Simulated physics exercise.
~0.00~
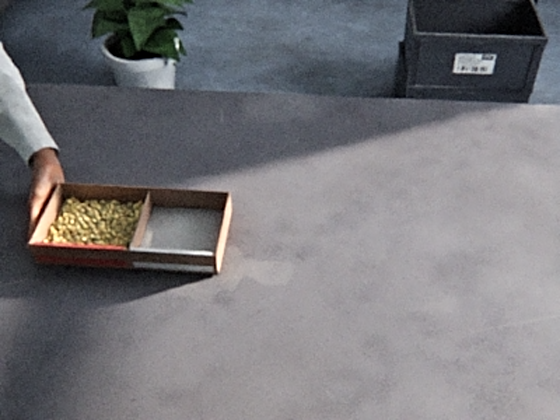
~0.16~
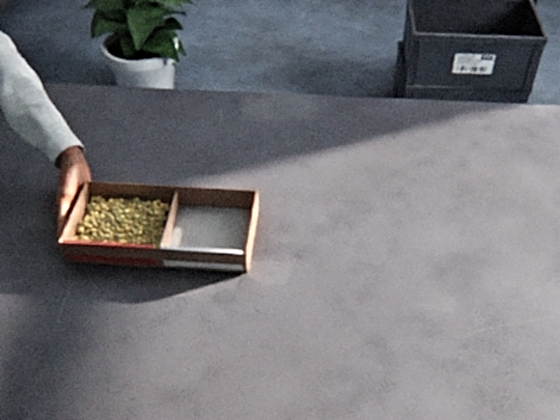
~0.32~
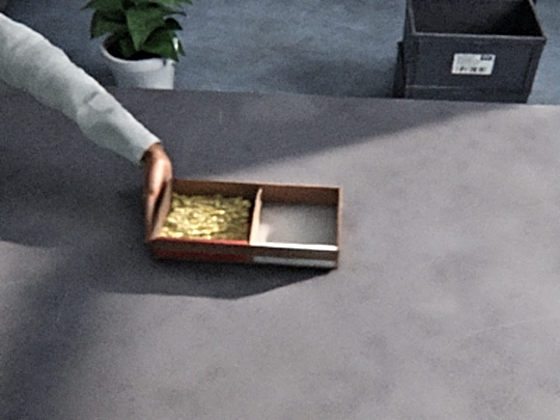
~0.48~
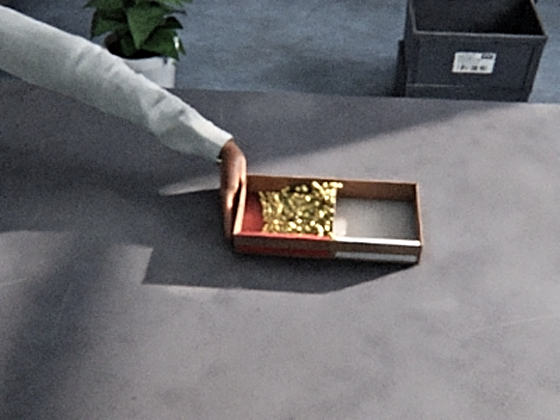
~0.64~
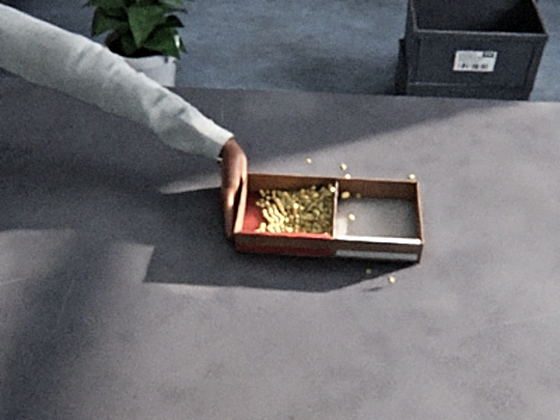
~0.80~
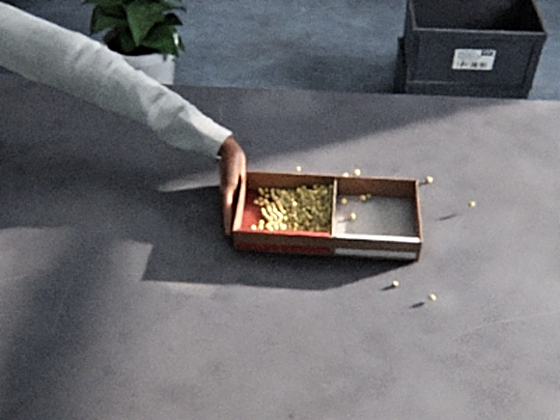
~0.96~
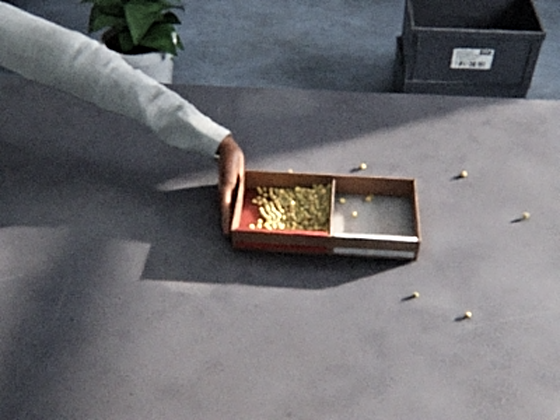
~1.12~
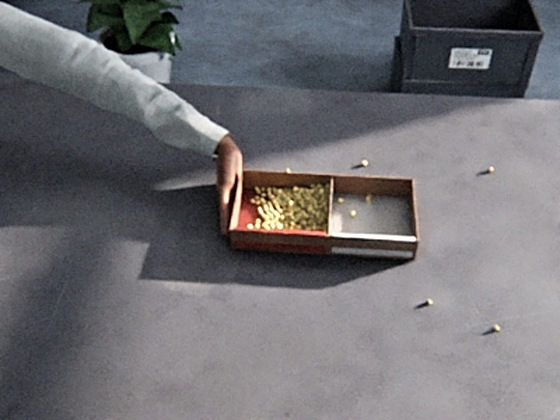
A hand sliding a divided tray of soya beans rightward and stopping, a few beans spilling onto the grey surface, most staying in.
